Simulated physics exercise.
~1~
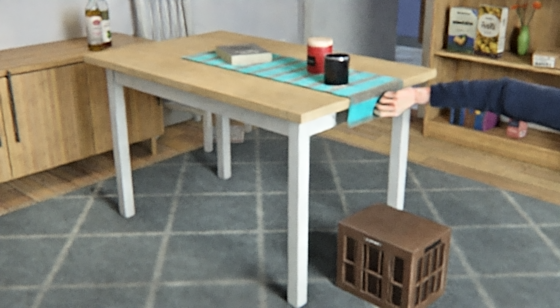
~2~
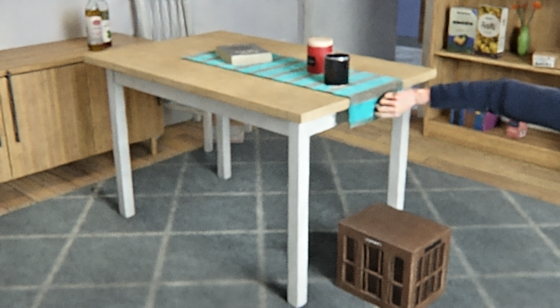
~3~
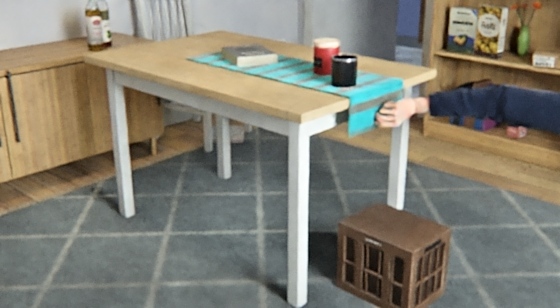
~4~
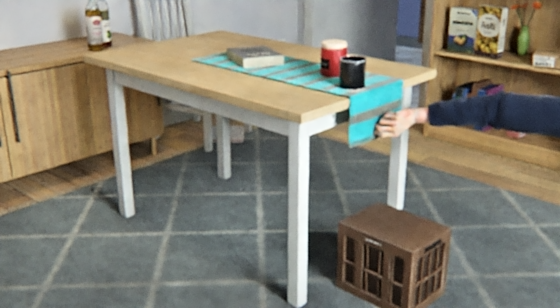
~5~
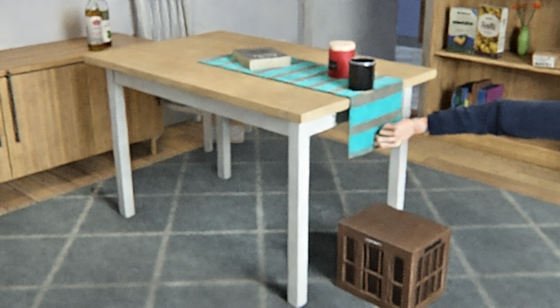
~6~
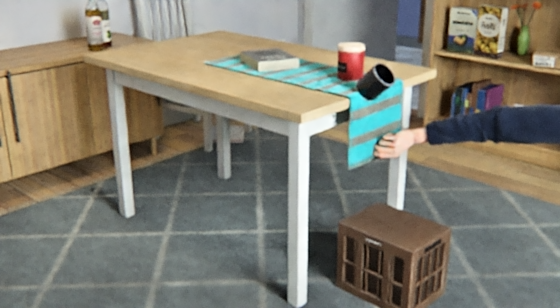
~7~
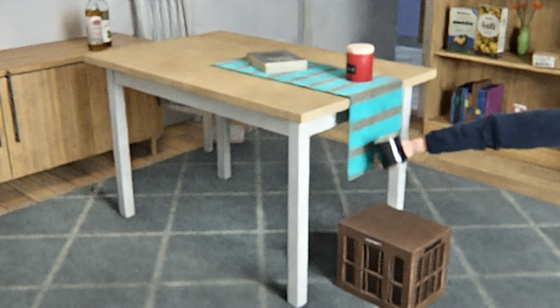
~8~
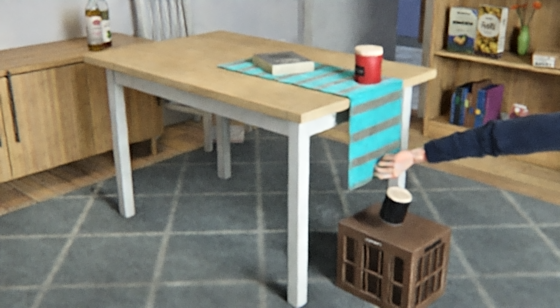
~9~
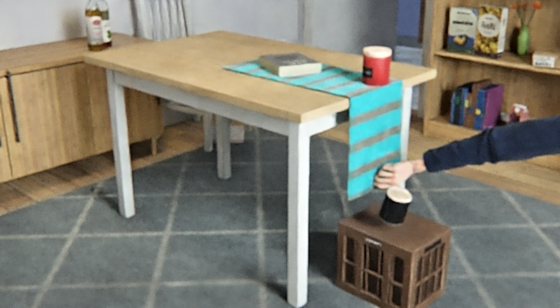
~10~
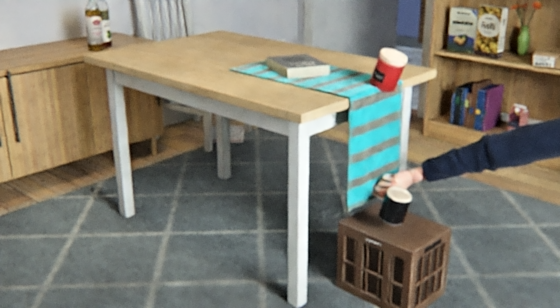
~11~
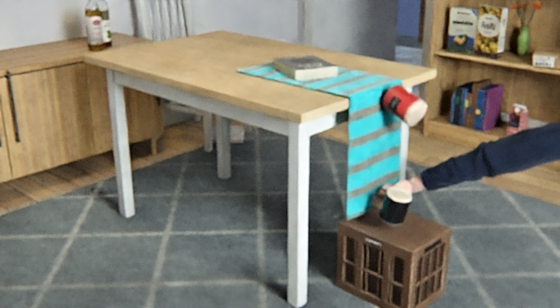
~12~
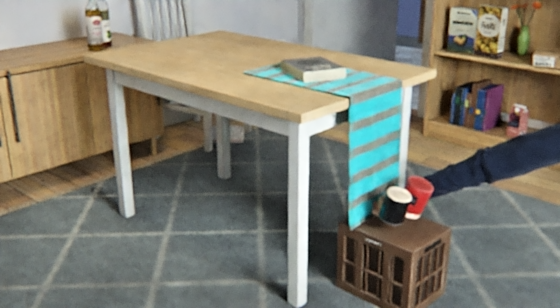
A hand steadily pulled a turquoise striped scarf down over the end of a wooden table, dragging everything on it along. The black mug tipped off onto the brown crate below, then the red jar toppled after it, while the grey book stayed on the table.
